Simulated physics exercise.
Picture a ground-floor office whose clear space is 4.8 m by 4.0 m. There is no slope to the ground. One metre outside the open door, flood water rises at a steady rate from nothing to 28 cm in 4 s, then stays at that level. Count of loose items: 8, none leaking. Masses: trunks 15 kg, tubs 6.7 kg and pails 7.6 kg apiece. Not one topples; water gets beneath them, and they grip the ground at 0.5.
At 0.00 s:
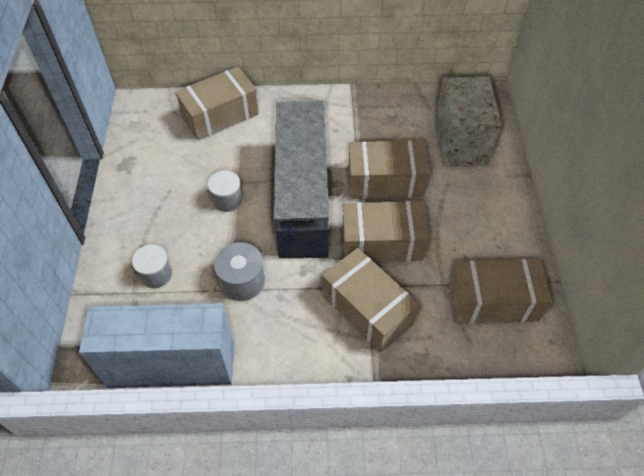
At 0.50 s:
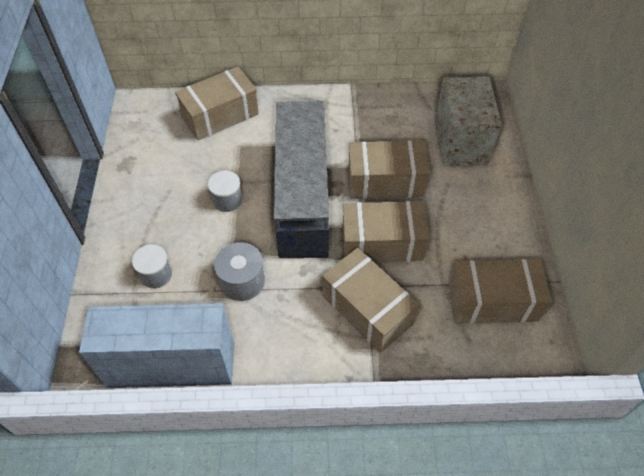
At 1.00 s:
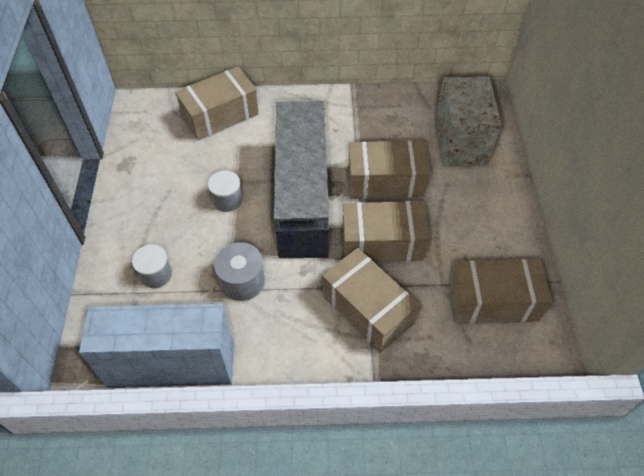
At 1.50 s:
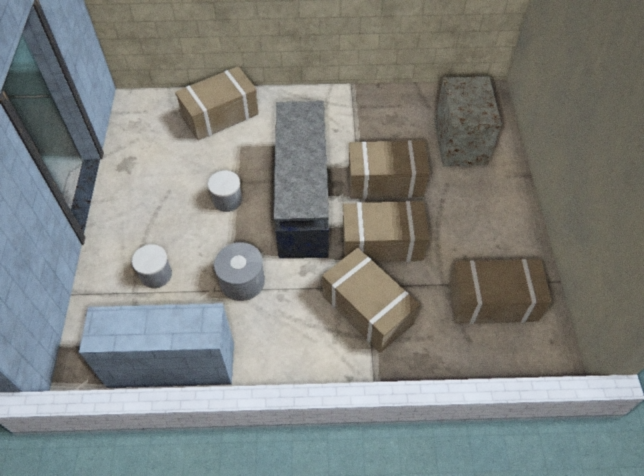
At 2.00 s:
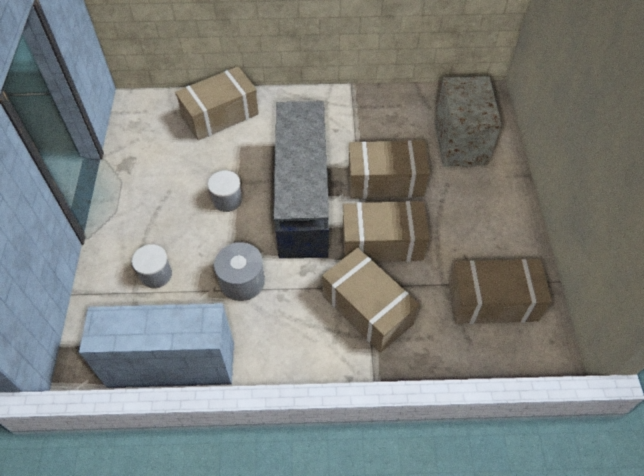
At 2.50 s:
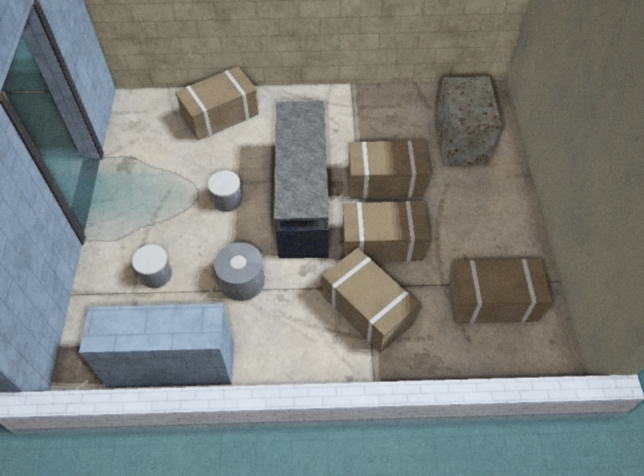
Walled room holding strapped boxes and round tubs standing still as water rises outside, then spreads in through the left doorway.
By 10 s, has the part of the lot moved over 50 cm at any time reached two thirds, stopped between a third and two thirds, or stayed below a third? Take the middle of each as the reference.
It has stopped between a third and two thirds.
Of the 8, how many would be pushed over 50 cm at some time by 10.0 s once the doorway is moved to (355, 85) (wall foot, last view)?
Then it comes to 5 of them.
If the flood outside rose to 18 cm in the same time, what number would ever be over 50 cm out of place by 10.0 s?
Then the count would be 2.
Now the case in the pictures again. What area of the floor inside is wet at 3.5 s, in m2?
3.5 m2.
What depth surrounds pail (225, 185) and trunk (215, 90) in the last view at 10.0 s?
Depth approx. 12 cm / 9 cm.
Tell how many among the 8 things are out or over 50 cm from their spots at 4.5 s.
Answer: 0.
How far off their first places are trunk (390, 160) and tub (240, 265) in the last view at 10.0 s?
They sit 20 cm and 250 cm away, in the order given.
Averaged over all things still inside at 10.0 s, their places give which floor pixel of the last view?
Around (355, 226).
After 3.5 s 0 of 8 are over 50 cm from their spots; 0 afloat.
After 4.5 s 0 of 8 are over 50 cm from their spots; 1 afloat.
After 7.0 s 2 of 8 are over 50 cm from their spots; 2 afloat.
After 10.0 s 3 of 8 are over 50 cm from their spots, and 4 have been at some point; 5 afloat.
